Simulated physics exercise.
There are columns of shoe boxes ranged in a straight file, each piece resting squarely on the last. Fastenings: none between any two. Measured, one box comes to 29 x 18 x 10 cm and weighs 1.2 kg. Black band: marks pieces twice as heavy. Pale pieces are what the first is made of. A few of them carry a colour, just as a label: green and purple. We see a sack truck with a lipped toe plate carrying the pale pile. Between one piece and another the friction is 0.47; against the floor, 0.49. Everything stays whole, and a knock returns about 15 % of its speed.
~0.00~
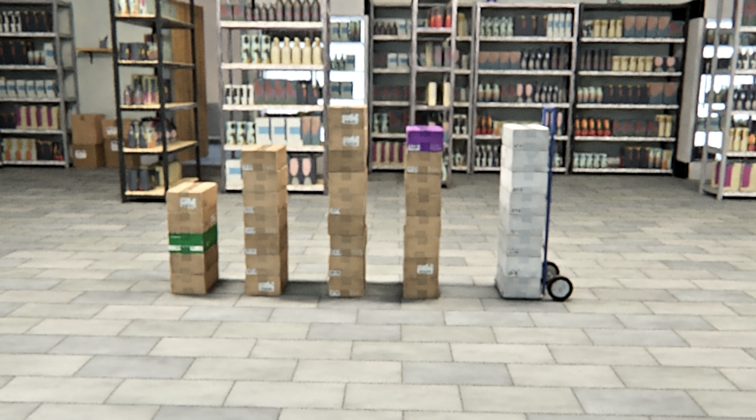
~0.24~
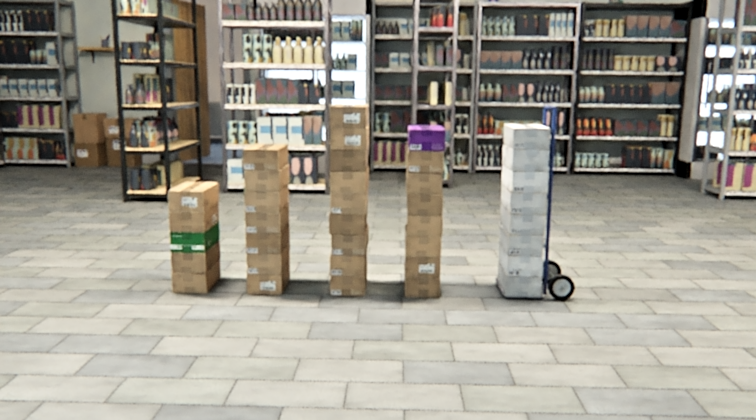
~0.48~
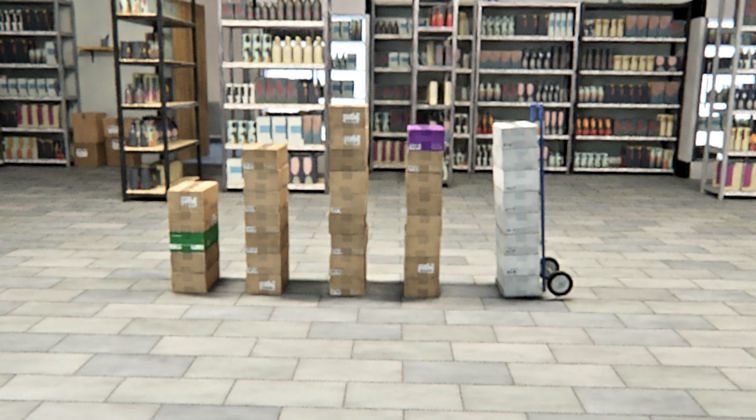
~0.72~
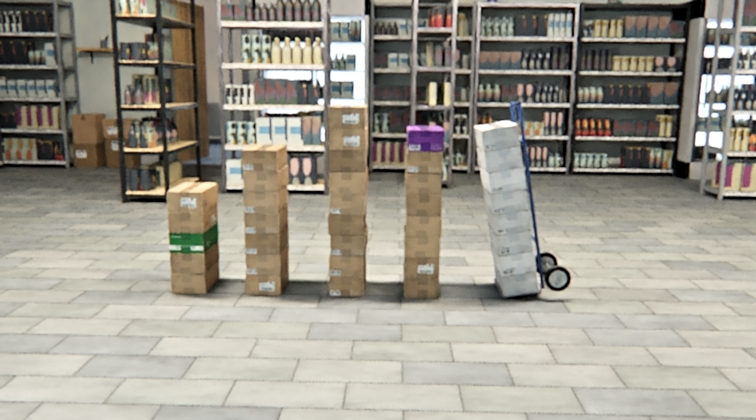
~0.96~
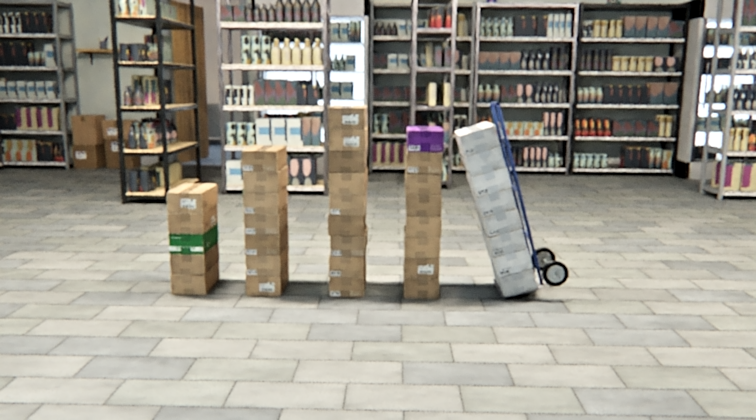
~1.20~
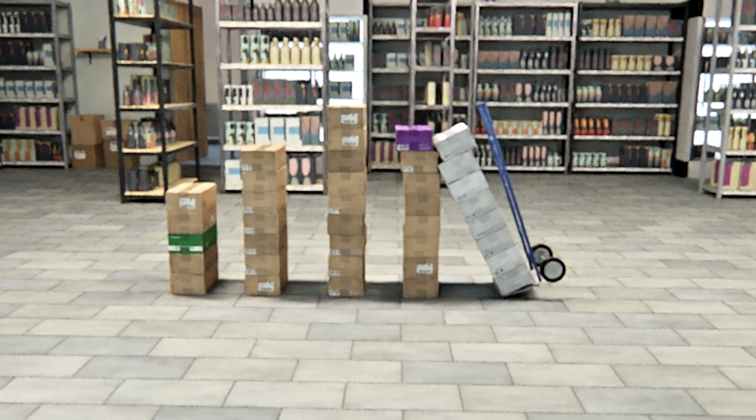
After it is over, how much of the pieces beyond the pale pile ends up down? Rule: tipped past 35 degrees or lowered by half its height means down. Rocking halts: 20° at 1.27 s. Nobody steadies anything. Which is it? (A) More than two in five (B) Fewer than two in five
A, more than two in five.
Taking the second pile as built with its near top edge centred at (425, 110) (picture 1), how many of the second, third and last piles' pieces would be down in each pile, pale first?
Pile by pile that makes second 9, third 9, last 4.
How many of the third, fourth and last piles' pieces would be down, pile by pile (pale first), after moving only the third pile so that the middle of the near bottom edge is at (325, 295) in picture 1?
Then third 9, fourth 7, last 4.
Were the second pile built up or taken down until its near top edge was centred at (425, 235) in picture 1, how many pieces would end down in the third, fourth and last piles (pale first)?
Counts down - third: 0; fourth: 0; last: 0.
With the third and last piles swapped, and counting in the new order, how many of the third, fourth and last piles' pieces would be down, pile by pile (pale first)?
Third 5, fourth 6, last 9.
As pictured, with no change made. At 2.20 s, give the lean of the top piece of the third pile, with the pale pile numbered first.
Roughly 20 degrees.
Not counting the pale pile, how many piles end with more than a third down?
4.
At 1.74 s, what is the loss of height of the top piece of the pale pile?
10 cm lower.
After 1.74 s, 8 of the pale pile down; none of the 29 other boxes down, 11 disturbed; purple box leaning 15°.
After 2.20 s, 8 of the pale pile down; 4 of the 29 other boxes down; purple box leaning 26°, 8 cm lower.
After 2.60 s, 8 of the pale pile down; 17 of the 29 other boxes down; purple box leaning 40°, 24 cm lower; green box leaning 6°.
After 3.06 s, 8 of the pale pile down; 27 of the 29 other boxes down; green box on its side; purple box leaning 41°, 34 cm lower.
At rest (4.1 s), 8 of the pale pile down; 27 of the 29 other boxes down; green box on its side; purple box leaning 40°, 34 cm lower. That is 93 per cent. As the last picture would show them, middles, green box near (99, 266), purple box near (257, 204).
